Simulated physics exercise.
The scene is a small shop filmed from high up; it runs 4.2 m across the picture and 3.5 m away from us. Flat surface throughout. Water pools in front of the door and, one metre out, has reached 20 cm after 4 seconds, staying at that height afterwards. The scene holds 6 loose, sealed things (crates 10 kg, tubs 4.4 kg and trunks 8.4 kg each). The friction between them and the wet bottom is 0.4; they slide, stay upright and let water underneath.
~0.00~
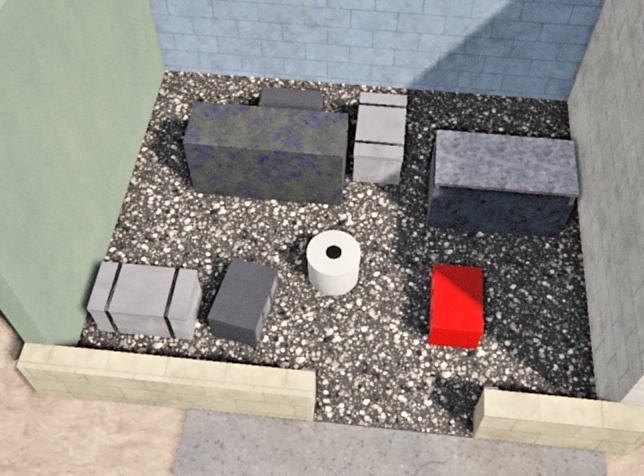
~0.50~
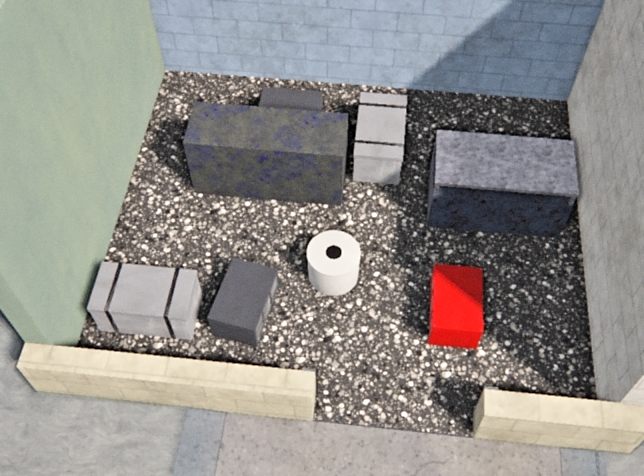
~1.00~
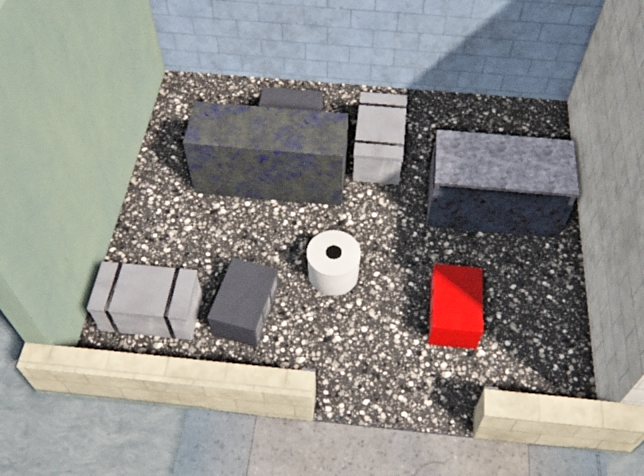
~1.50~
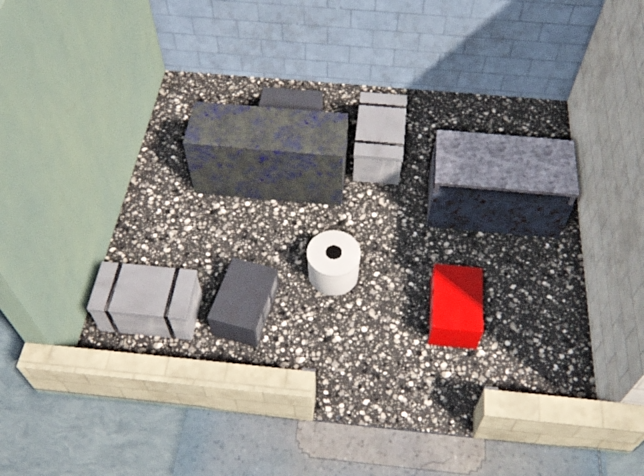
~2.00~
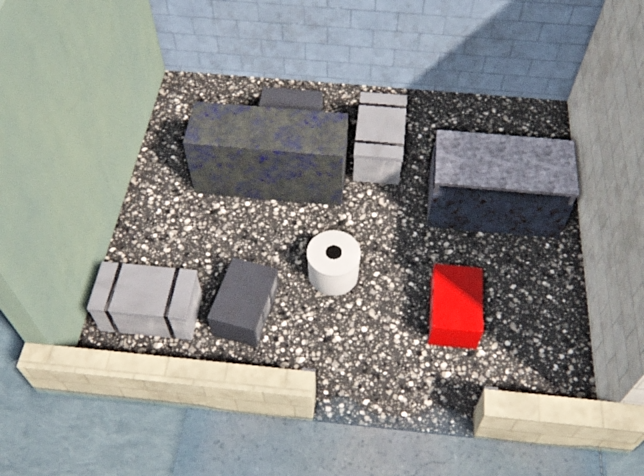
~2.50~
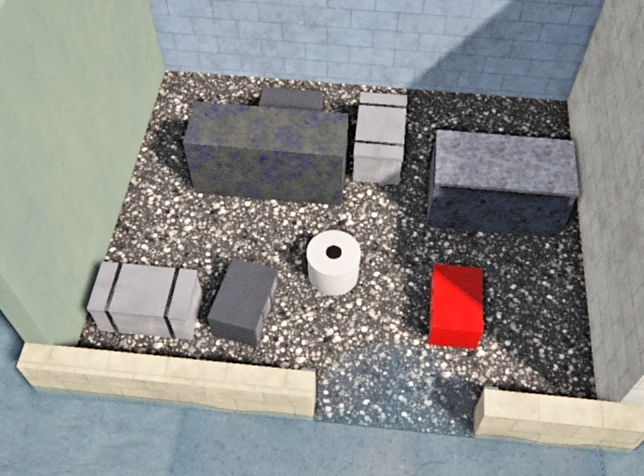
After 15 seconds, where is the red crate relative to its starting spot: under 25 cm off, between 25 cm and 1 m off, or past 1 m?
My guess is it creeps a short stretch.
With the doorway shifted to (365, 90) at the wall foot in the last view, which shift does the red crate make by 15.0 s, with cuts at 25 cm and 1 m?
Red crate: Drifts slightly.
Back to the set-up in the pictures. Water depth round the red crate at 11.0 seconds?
Somewhere close to 11 cm.
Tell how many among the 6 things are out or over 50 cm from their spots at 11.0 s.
By my tally, 4.
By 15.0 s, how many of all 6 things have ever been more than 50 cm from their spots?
I count 6 of them.
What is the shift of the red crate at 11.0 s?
Around 80 cm from the start by that time.
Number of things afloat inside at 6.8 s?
The number is 3.
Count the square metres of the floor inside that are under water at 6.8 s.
Roughly 11.5 m2 of it is wet.
After 3.5 s the red crate is near (462, 291), 0.1 m from its start, aground; 0 afloat.
After 6.8 s the red crate is near (575, 269), 1.0 m from its start, afloat; 3 afloat.
After 11.0 s the red crate is near (515, 239), 0.7 m from its start, afloat; 6 afloat.
After 15.0 s the red crate is near (515, 338), 0.6 m from its start, afloat; 6 afloat.
